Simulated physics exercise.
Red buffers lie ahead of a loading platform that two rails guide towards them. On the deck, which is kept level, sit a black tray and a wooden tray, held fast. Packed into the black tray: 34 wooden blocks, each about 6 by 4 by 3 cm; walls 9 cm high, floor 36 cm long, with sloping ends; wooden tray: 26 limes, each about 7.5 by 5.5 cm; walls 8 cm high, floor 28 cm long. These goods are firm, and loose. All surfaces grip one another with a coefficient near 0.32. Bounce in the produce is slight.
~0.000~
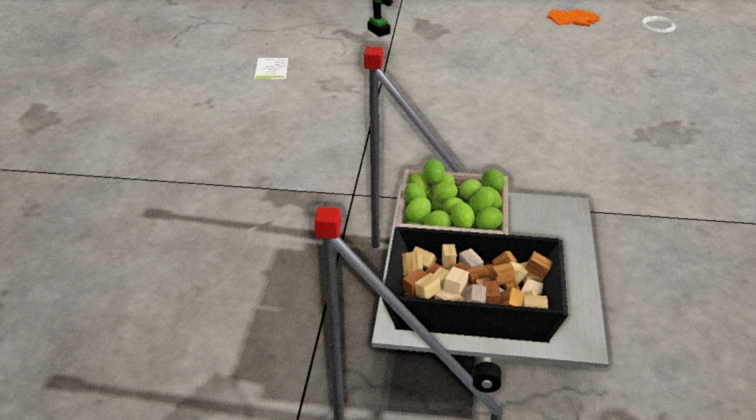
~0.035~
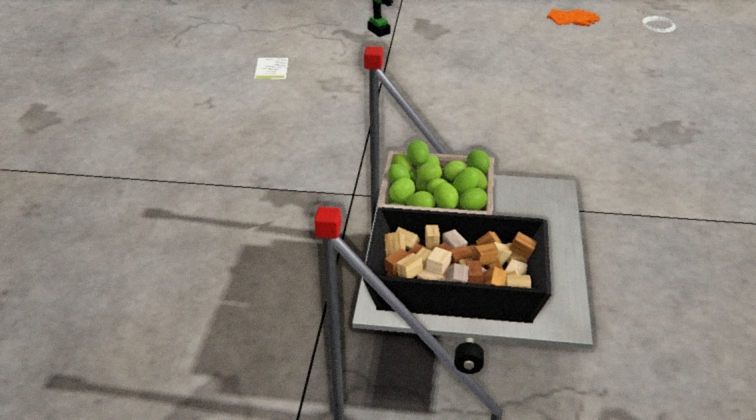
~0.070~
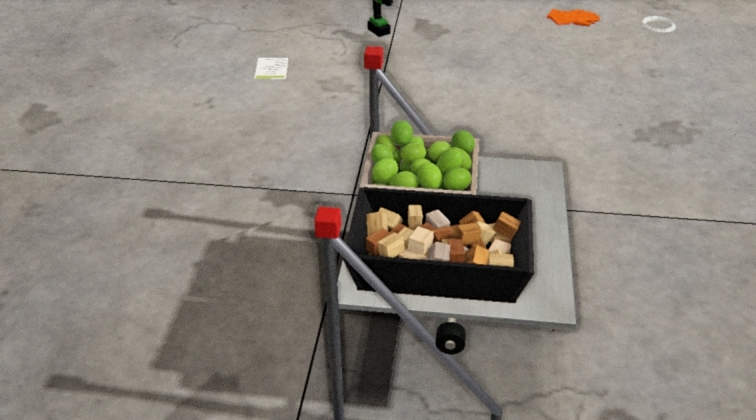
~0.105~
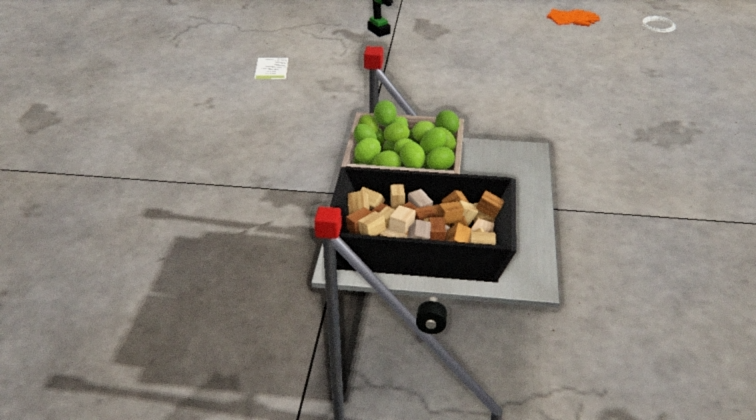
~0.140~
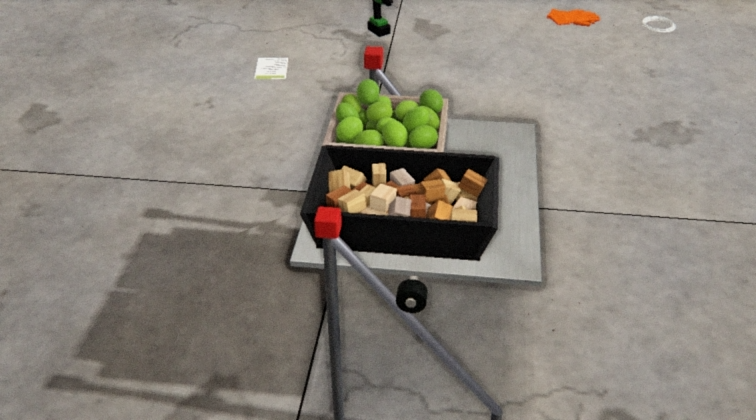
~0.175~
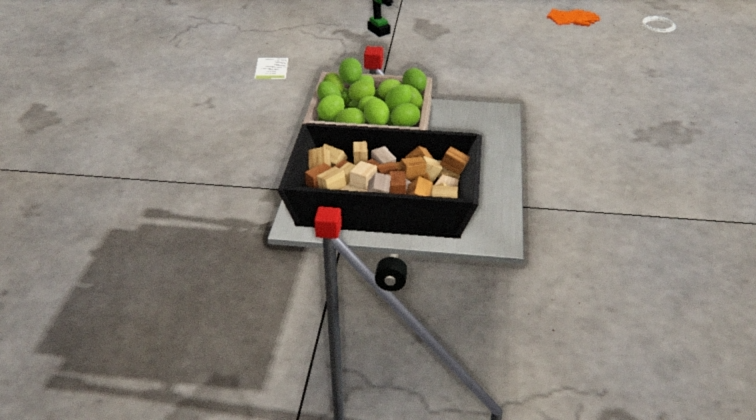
A platform carrying green balls and wooden blocks in two trays slides up and left.
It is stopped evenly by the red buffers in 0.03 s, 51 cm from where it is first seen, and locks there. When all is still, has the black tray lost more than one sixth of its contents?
Yes.
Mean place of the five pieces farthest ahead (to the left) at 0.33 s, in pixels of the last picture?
Close to (266, 24).
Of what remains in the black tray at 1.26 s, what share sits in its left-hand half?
Near 100 per cent.
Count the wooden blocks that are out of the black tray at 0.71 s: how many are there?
Count: Close to 20.
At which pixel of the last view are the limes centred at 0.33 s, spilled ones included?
I'd put it close to (313, 29).
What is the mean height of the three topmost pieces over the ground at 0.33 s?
On average roughly 96 centimetres up.
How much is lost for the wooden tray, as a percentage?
Lost from the wooden tray: 55 percent.
After 0.21 s, braking begins.
After 0.33 s, black tray 33 in, 1 out and wooden tray 21 in, 5 out.
After 0.49 s, black tray 20 in, 14 out and wooden tray 13 in, 13 out.
After 0.71 s, black tray 14 in, 20 out and wooden tray 12 in, 14 out.
Outcome (at 1.26 s), black tray 14 in, 20 out and wooden tray 12 in, 14 out. Asked share, 20 of 34, 59 per cent.
